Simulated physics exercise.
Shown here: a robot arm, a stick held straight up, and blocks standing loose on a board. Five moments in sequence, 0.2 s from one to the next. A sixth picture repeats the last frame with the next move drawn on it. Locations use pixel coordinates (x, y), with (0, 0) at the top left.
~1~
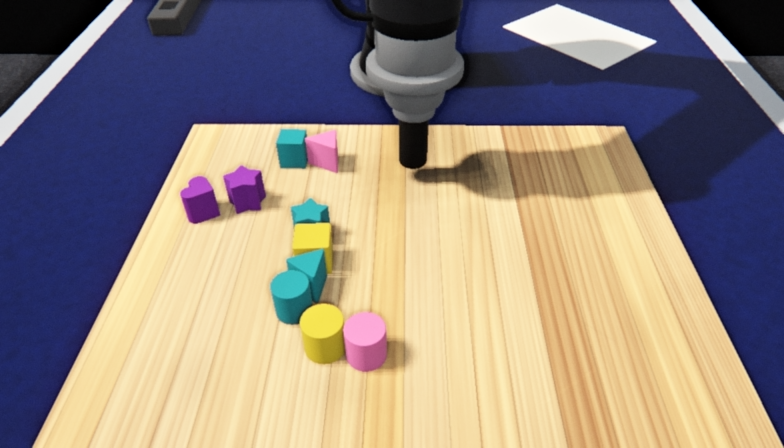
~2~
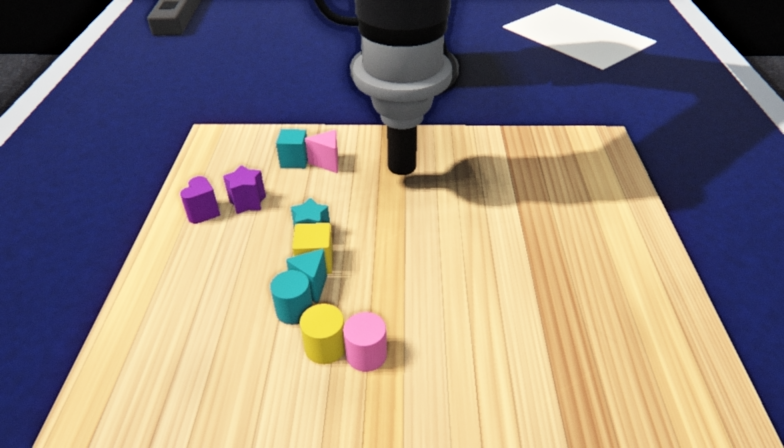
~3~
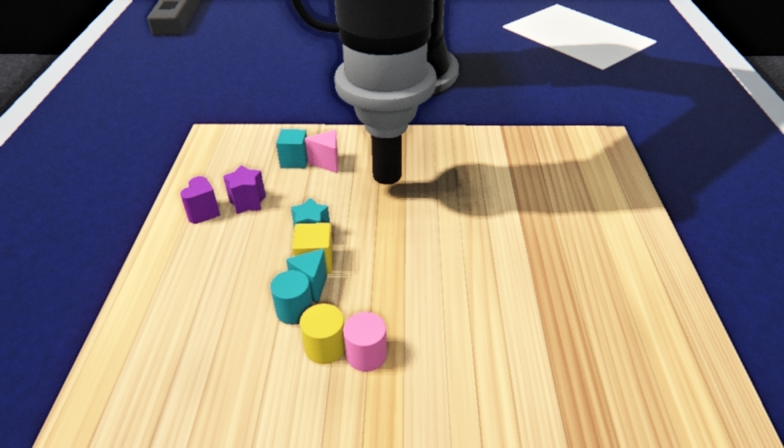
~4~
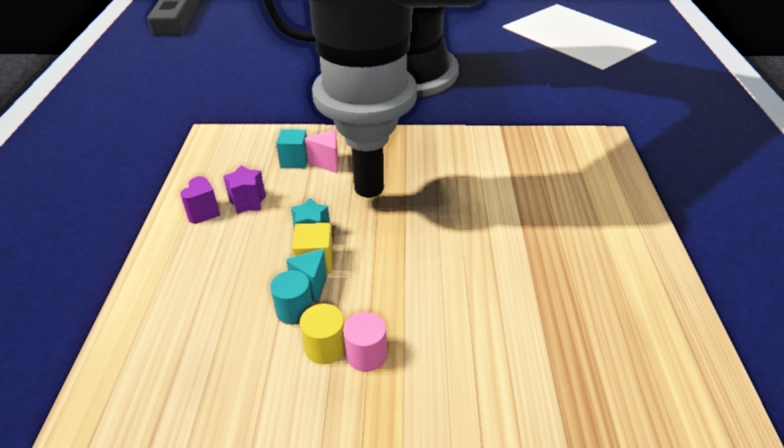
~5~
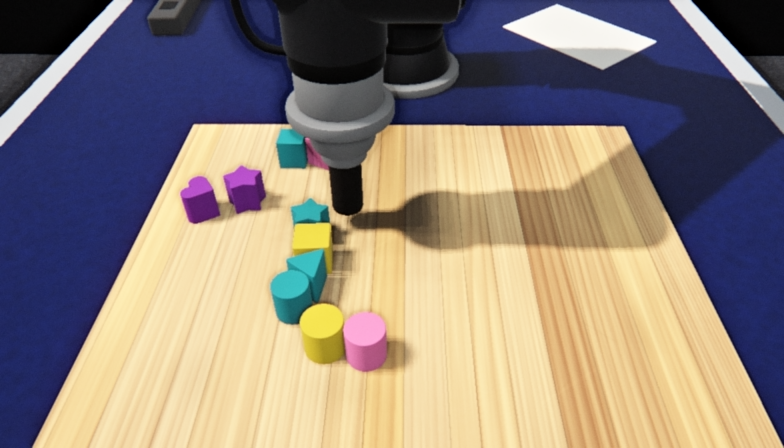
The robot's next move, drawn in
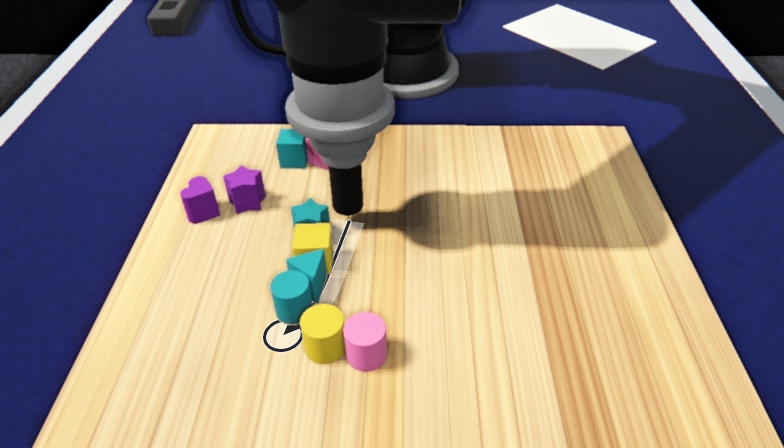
On a wooden board scattered with purple, turquoise, yellow and pink blocks, a robot arm moved its upright black stick leftward and a little nearer, coming close to the turquoise star while the blocks stayed still.
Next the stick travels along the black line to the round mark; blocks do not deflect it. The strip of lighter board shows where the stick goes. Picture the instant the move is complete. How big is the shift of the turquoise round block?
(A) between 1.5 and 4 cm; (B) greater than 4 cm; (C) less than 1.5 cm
B: Greater than 4 cm.
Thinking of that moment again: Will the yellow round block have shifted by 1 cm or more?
My answer is yes.
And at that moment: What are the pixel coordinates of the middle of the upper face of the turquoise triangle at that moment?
Answer: (284, 334).
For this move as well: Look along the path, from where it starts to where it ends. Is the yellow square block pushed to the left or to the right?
It gets pushed right.
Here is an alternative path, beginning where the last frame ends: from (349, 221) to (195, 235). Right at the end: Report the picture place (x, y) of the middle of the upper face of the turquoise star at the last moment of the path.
About (284, 220).
Drawn move, from (349, 221) over (328, 275) to (283, 335).
On the path given first. One third of the way, stick (334, 242); turquoise round block (286, 287); turquoise triangle (311, 268), turned 15° clockwise; turquoise star (304, 211); yellow square block (298, 247).
Two thirds of the way, stick (317, 282); turquoise round block (277, 294); turquoise triangle (312, 293), turned 35° clockwise; turquoise star (304, 211); yellow square block (284, 252).
At the end, stick (280, 321); turquoise round block (237, 313); turquoise triangle (284, 334); turquoise star (304, 211); yellow square block (284, 252); yellow round block (321, 336).
